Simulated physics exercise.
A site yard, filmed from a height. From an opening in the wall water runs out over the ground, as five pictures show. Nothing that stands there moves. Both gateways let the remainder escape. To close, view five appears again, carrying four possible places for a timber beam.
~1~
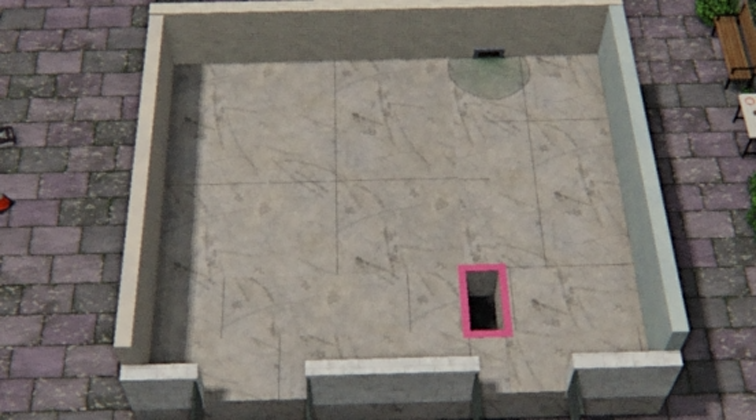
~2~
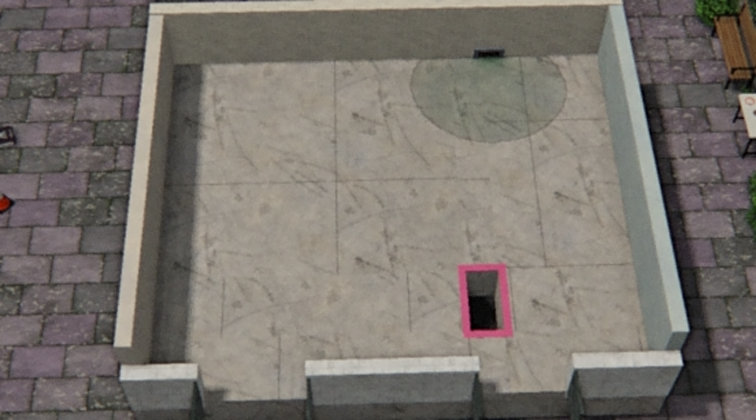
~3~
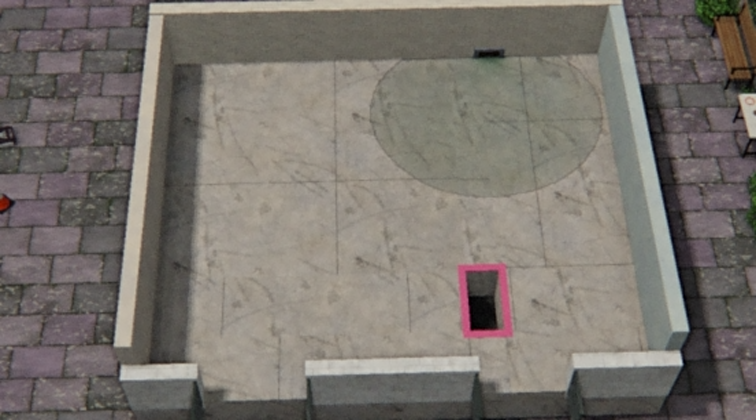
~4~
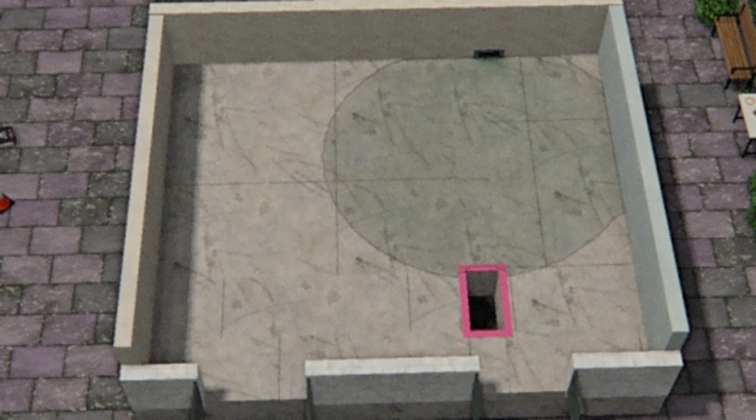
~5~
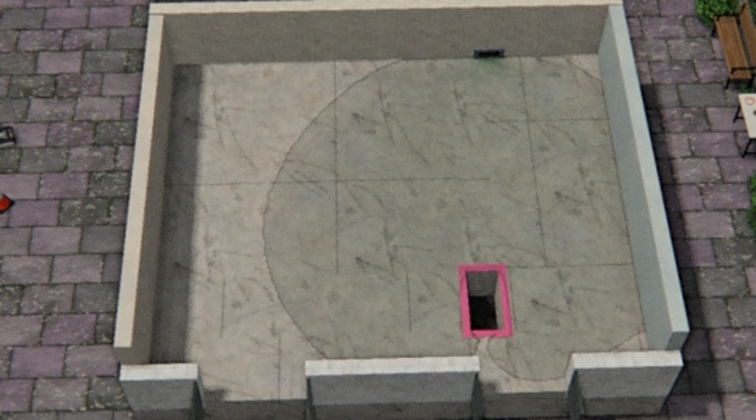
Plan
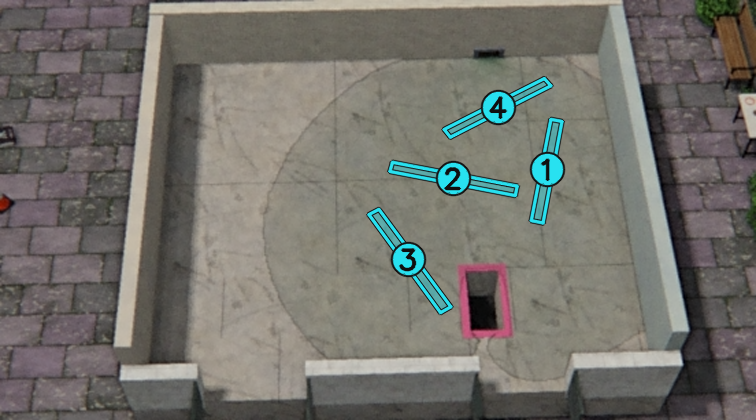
A greenish wet patch spreads across the pale stone floor of a low-walled yard, seen from a fixed view high above. A small dark outlet sits at the back wall, right of centre, with a pink-rimmed rectangular pit nearer the front, gaps in the front wall, and purplish paving outside. The rounded patch grows from the outlet, widens to the right wall, then surrounds the pit and enters it.
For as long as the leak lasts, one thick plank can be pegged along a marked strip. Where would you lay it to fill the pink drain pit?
Take 3.
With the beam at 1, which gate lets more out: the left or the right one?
More leaves on the left.
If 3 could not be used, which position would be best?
The answer is 1.
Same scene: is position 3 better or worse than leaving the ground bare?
Better.
On the marked copy, 1 from (537, 221) to (556, 120); 2 from (391, 166) to (516, 190); 3 from (373, 211) to (445, 309); 4 from (447, 133) to (547, 82).
With 1, about 23 % of the stream goes into the pink drain pit, about 76 % out by the gates.
With 2, about 10 % of the stream goes into the pink drain pit, about 89 % out by the gates.
With 3, about 46 % of the stream goes into the pink drain pit, about 53 % out by the gates.
With 4, about 8 % of the stream goes into the pink drain pit, about 92 % out by the gates.
